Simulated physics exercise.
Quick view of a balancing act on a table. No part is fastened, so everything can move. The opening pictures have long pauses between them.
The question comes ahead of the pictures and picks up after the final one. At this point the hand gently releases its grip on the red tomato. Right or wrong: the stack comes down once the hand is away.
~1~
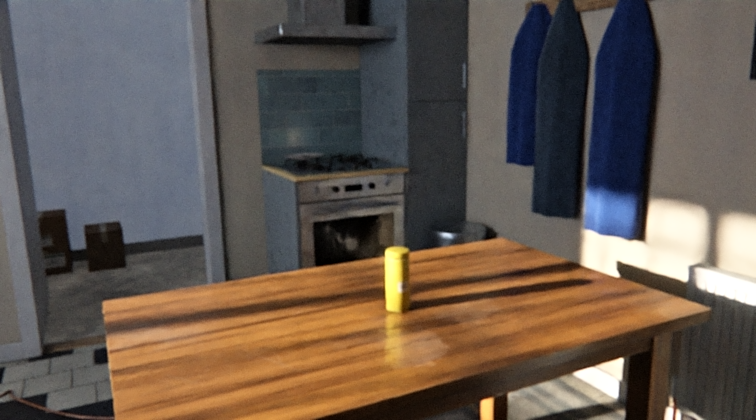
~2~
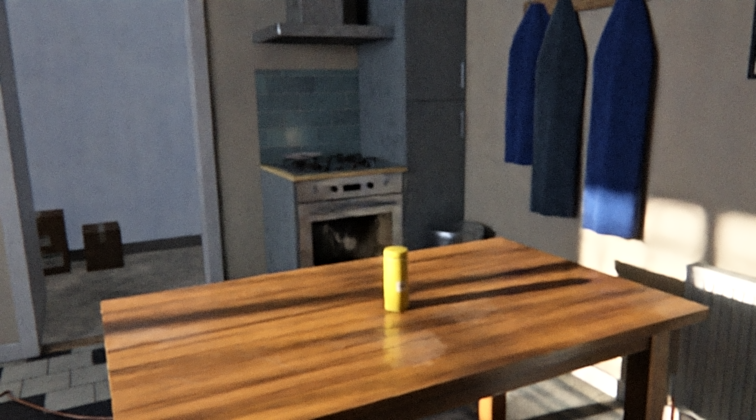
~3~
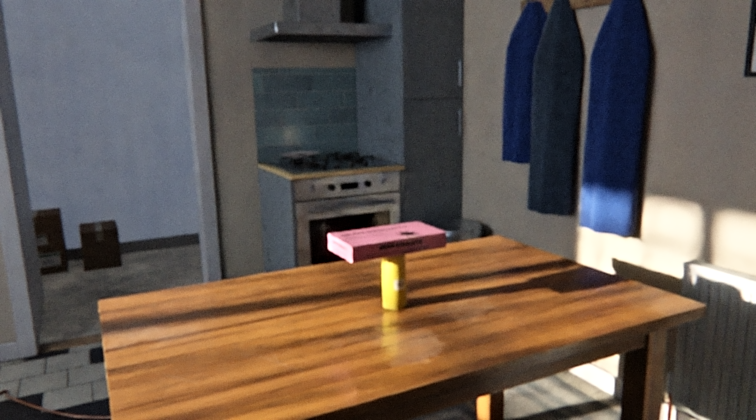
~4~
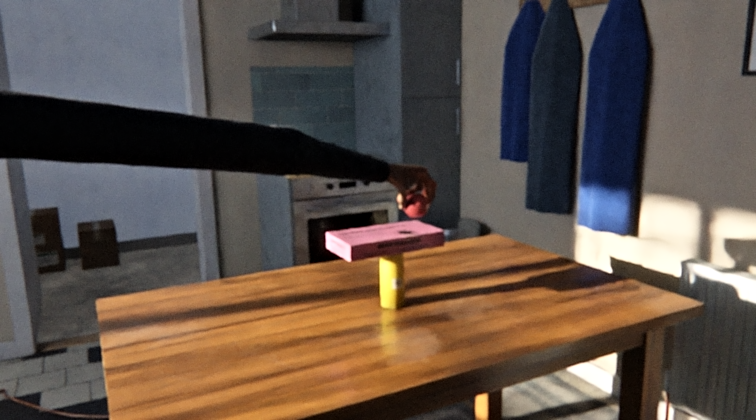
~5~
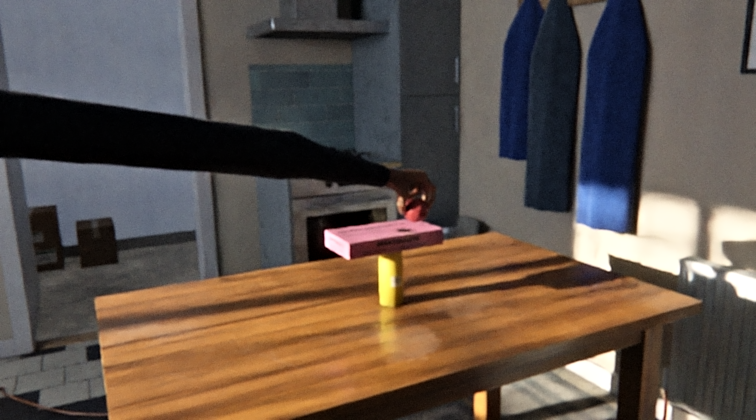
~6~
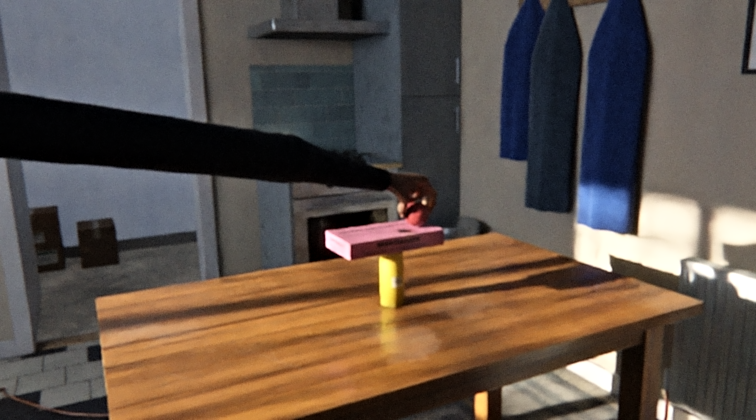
Wrong, it stays balanced.
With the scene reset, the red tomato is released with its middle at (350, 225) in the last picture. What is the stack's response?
Topples.
Then, 0.40 s later than the last frame, all is still.
Then, 1.10 s later than the last frame, red tomato resting near (417, 214).
When it is over, all 3 as before. End places, in pixels of the last picture, red tomato near (417, 214). The stack stays up.
